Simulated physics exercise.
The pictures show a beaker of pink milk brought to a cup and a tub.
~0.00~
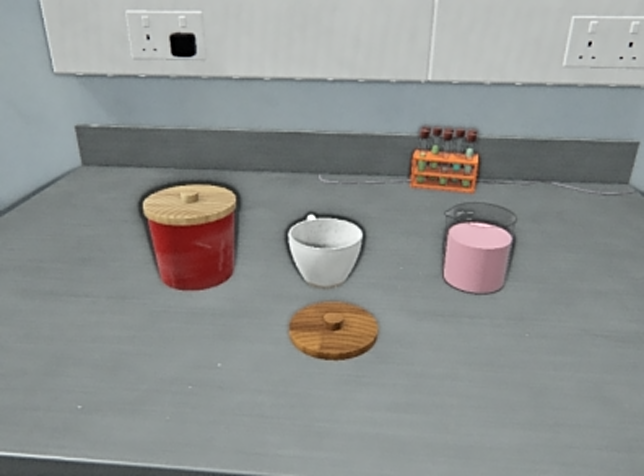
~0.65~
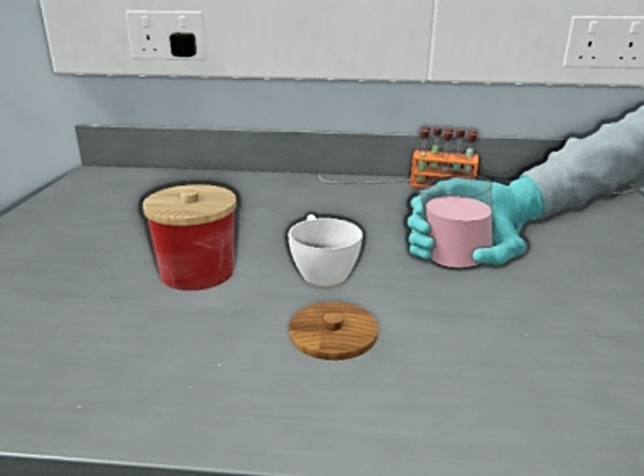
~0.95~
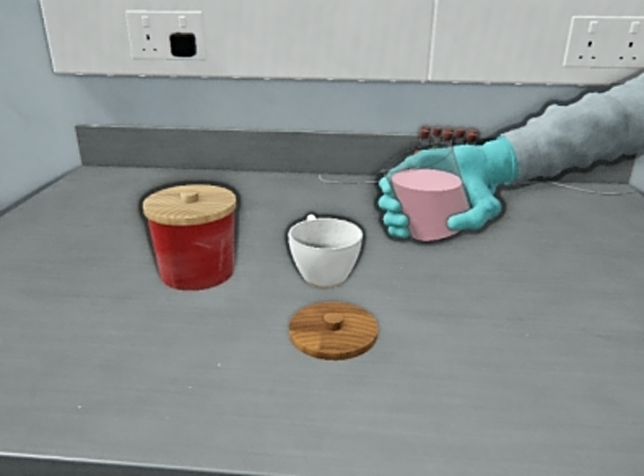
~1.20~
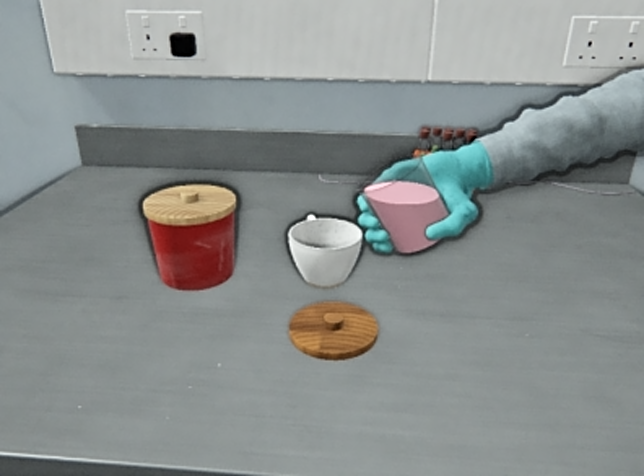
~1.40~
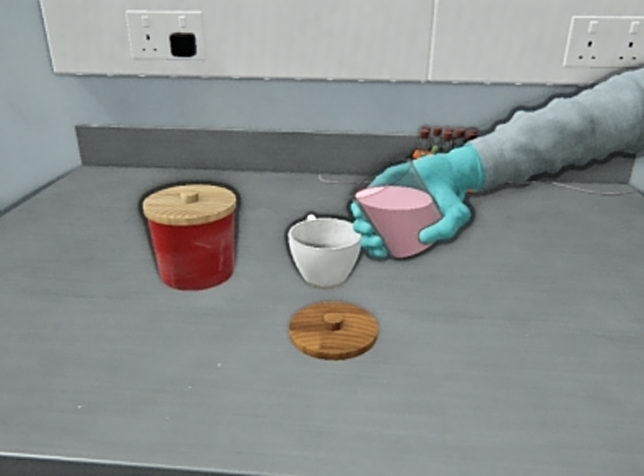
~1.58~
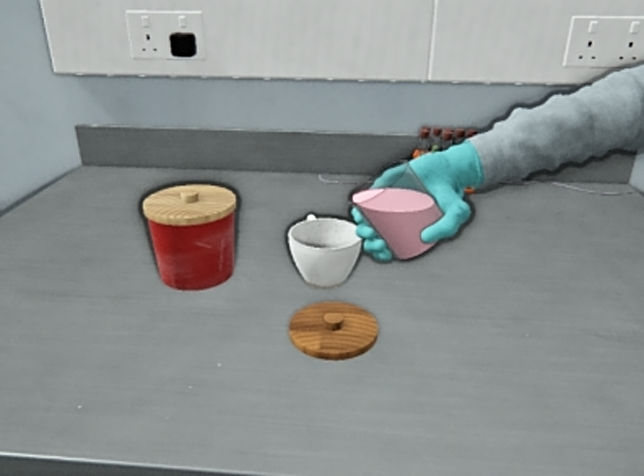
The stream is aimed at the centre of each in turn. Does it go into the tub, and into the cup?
The tub lets it run off outside; the cup fills up.
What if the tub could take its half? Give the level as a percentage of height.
Close to 20 %.
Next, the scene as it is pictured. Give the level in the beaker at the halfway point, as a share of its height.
Some 35 per cent.
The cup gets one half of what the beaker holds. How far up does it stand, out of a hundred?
About 65 per cent.
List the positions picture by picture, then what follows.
Before the pour; beaker (478, 247) about two thirds full; cup (325, 259) open; tub (195, 242) with its lid on, in the first picture.
The beaker is on its way; beaker about two thirds full, surface at (459, 209); cup (325, 259) open, in the second picture.
Tilting; beaker (430, 191) tipped 20° with all of its load; tub (195, 242) with its lid on, in the third picture.
No stream yet; beaker (407, 204) tipped 30° with all of its load; cup (325, 259) open, in the fourth picture.
Still nothing leaves it; beaker (400, 208) tipped 30° with all of its load; tub (195, 242) with its lid on, in the fifth picture.
On the point of pouring; beaker (401, 210) tipped 40° with all of its load; cup (325, 259) open; tub (195, 242) with its lid on, in the sixth picture.
After 2.3 s, the pink milk goes into the cup.
After 3.2 s, it hits the lid of the tub and runs off.
After 4.6 s, the cup has its share inside; the tub is empty, in a puddle.
